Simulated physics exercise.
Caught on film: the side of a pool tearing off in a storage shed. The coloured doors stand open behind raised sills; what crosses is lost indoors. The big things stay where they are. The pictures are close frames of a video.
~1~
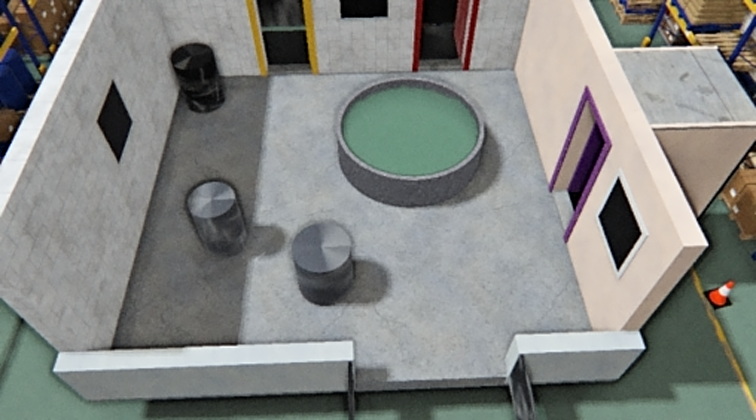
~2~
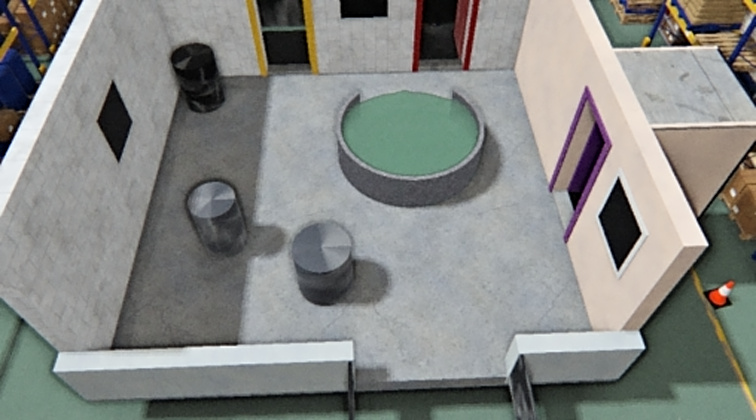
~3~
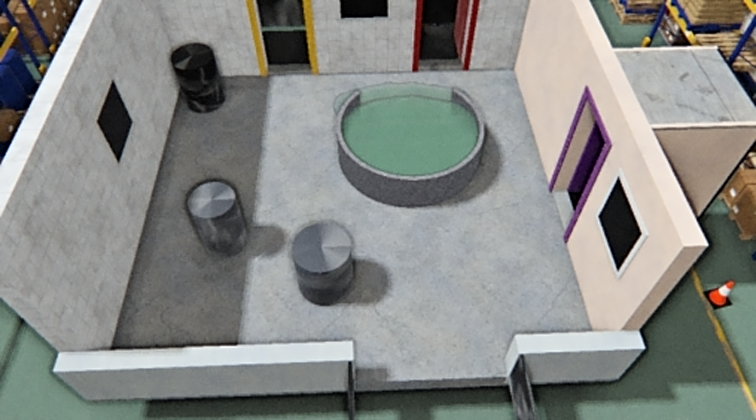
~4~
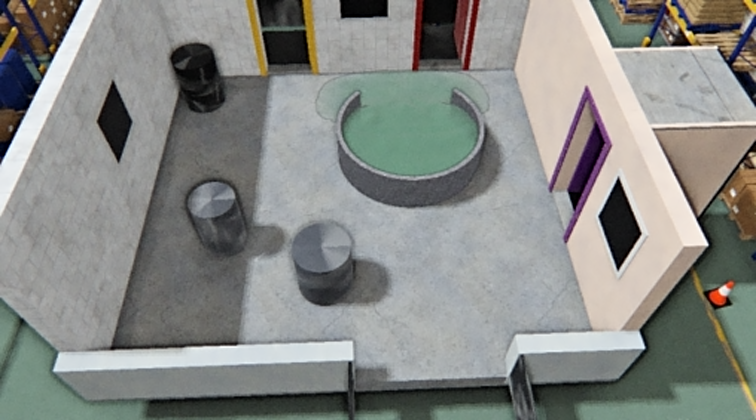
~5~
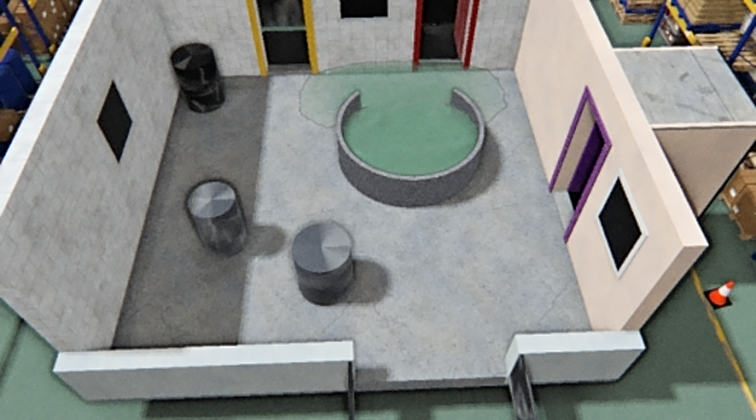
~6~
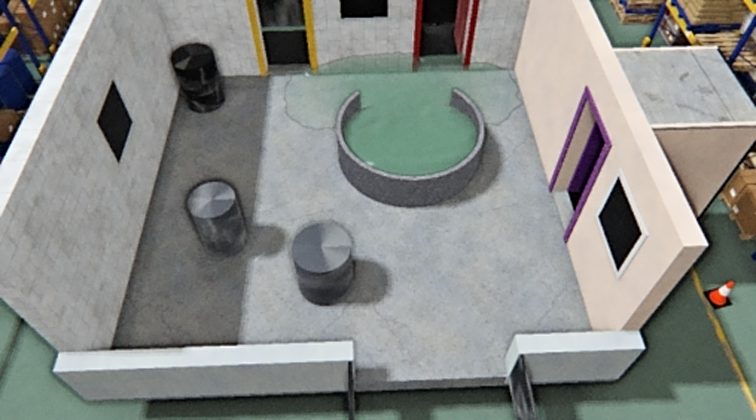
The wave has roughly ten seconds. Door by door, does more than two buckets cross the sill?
The purple door admits no more than that; the red door lets in a lot; the yellow door lets in a lot.
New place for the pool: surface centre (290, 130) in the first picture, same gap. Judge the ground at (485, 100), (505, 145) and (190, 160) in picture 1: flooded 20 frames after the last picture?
One after the other: Under water, under water, covered.
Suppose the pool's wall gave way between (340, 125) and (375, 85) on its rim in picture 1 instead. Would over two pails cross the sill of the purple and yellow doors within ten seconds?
Purple door is under; yellow door takes more.
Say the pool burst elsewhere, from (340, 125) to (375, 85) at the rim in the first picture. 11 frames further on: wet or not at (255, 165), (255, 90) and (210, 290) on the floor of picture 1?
As listed: Wet, flooded, not flooded.
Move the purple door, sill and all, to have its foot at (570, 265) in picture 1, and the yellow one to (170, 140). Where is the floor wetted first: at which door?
The red-painted one.
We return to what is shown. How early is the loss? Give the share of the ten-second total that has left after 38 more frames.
Close to 70 %.
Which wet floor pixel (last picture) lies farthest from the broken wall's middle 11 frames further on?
Around (183, 82).
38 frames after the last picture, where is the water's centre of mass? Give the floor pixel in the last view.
At about (356, 170).
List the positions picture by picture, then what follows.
The first frame shows the round tank at (410, 128) is whole and still.
In the second frame, the front is at a hidden place, out from the gap on the round tank's far side.
In the third frame, the front is at (339, 102), out from the gap on the round tank's far side.
In the fourth frame, water pours out on the round tank's far side and has run to (326, 88).
In the fifth frame, the front is at (314, 74), out from the gap on the round tank's far side.
In the sixth frame, the front is at (503, 70), out from the gap on the round tank's far side.
A moment on, water covers 15 % of the floor; the purple door not reached, the red door far over two buckets in, the yellow door under two buckets in.
Next, water covers 25 % of the floor; the purple door not reached, the red door far over two buckets in, the yellow door under two buckets in.
Then, water covers 50 % of the floor; the purple door wet at the sill, nothing in, the red door far over two buckets in, the yellow door over two buckets in.
Later, water covers 75 % of the floor; the purple door wet at the sill, nothing in, the red door far over two buckets in, the yellow door over two buckets in.
In the end, water covers 95 % of the floor; the purple door wet at the sill, nothing in, the red door far over two buckets in, the yellow door over two buckets in.
